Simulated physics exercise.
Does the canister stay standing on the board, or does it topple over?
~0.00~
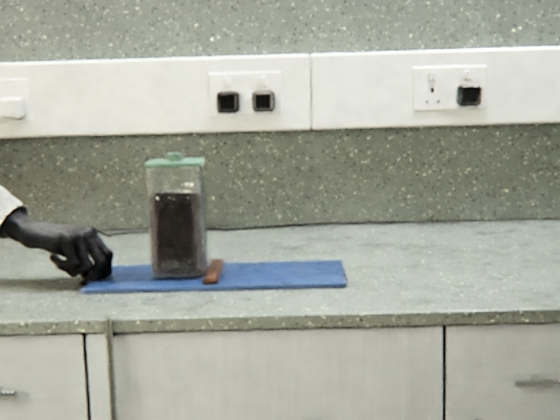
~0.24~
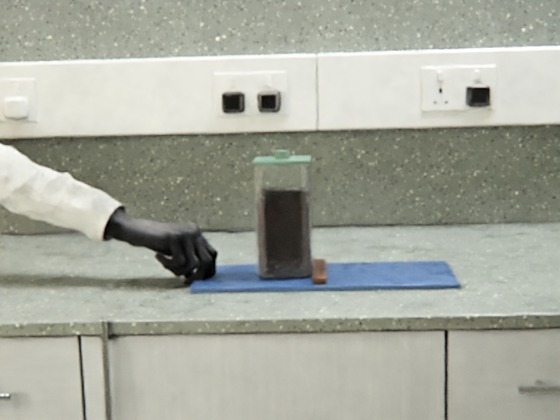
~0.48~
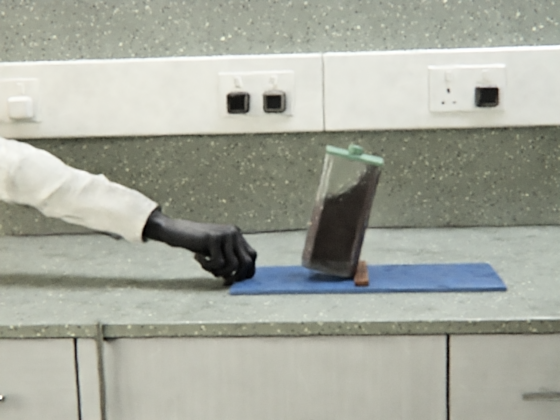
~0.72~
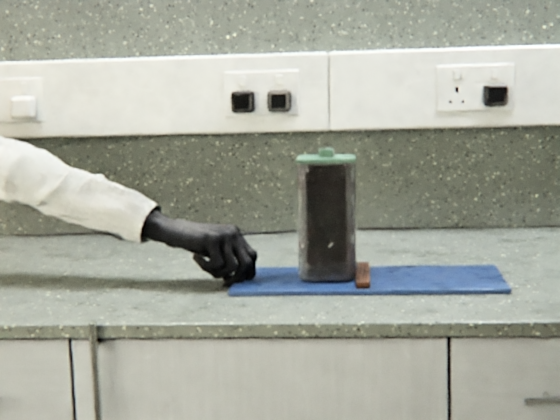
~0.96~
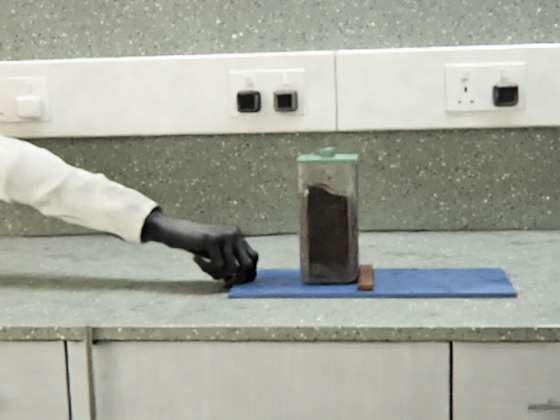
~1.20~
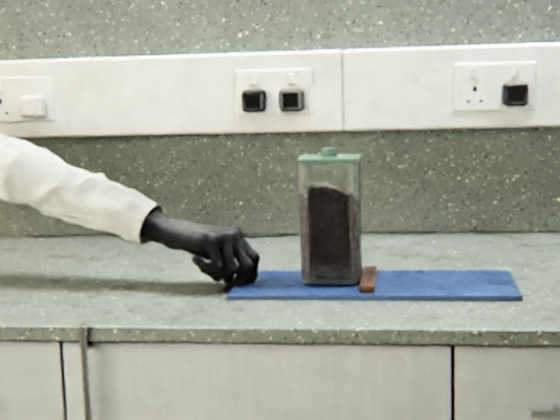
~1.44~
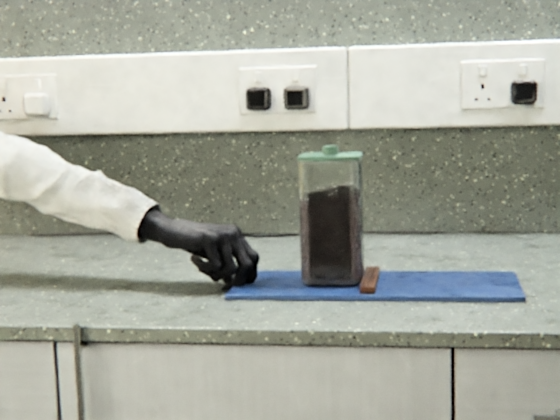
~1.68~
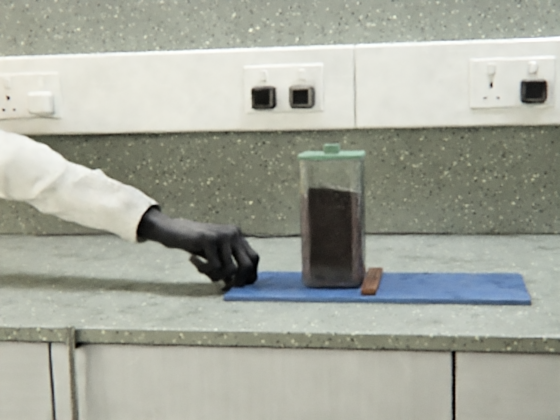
The canister stays standing. It tips to the right as the board stops, but settles back upright behind the brown strip.
